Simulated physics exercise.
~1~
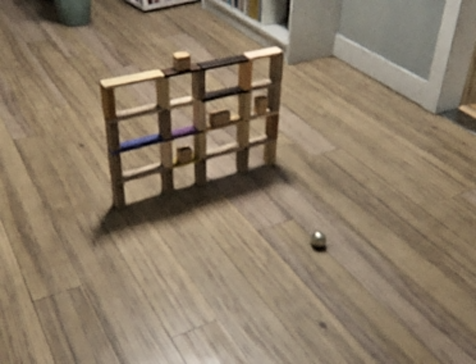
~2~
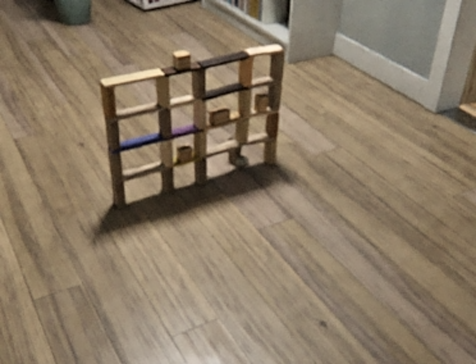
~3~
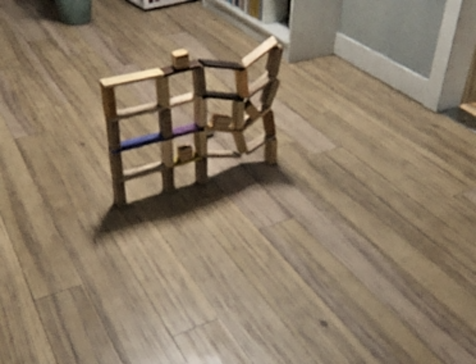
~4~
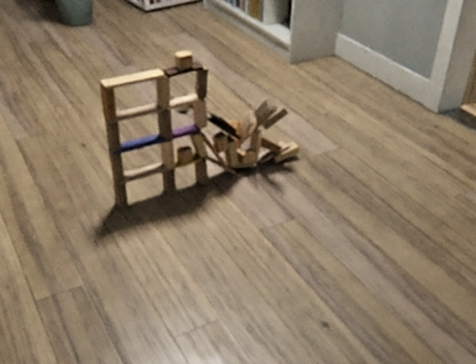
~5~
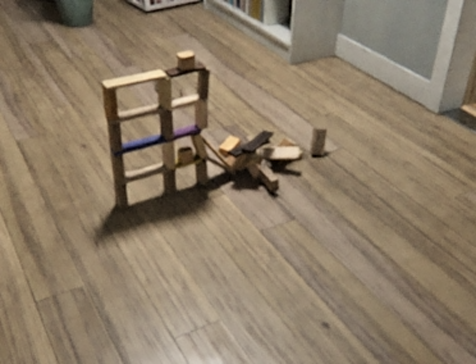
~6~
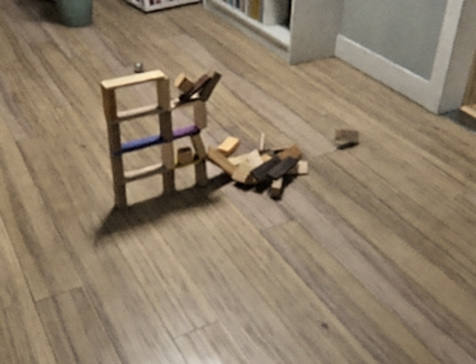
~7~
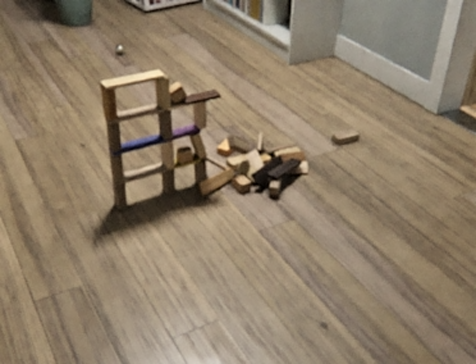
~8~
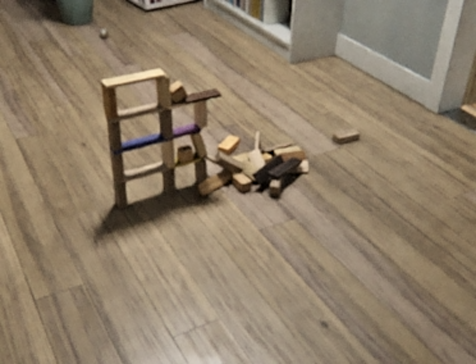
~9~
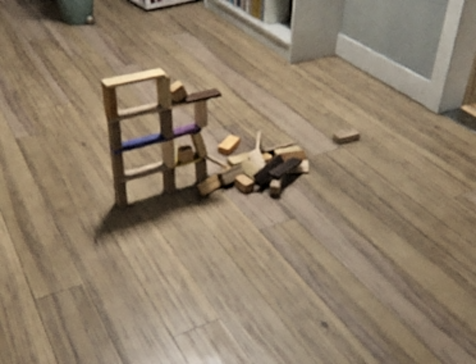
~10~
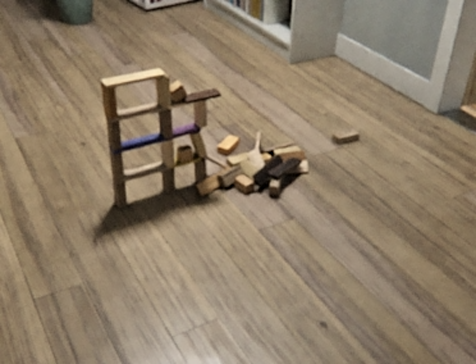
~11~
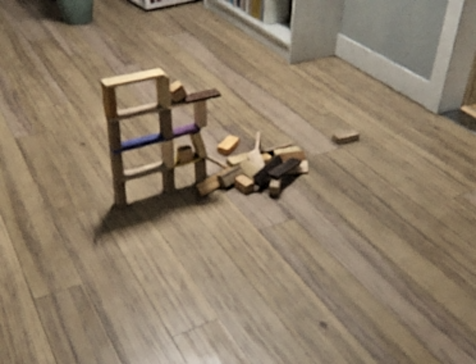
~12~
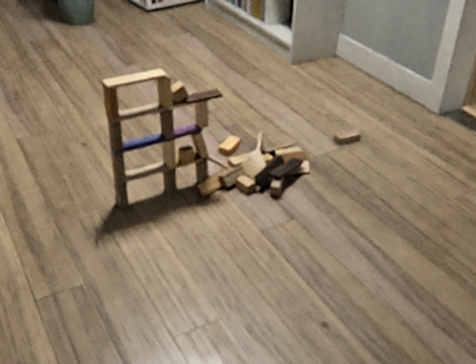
A small ball rolls into a wooden block frame and collapses its right half into a heap.
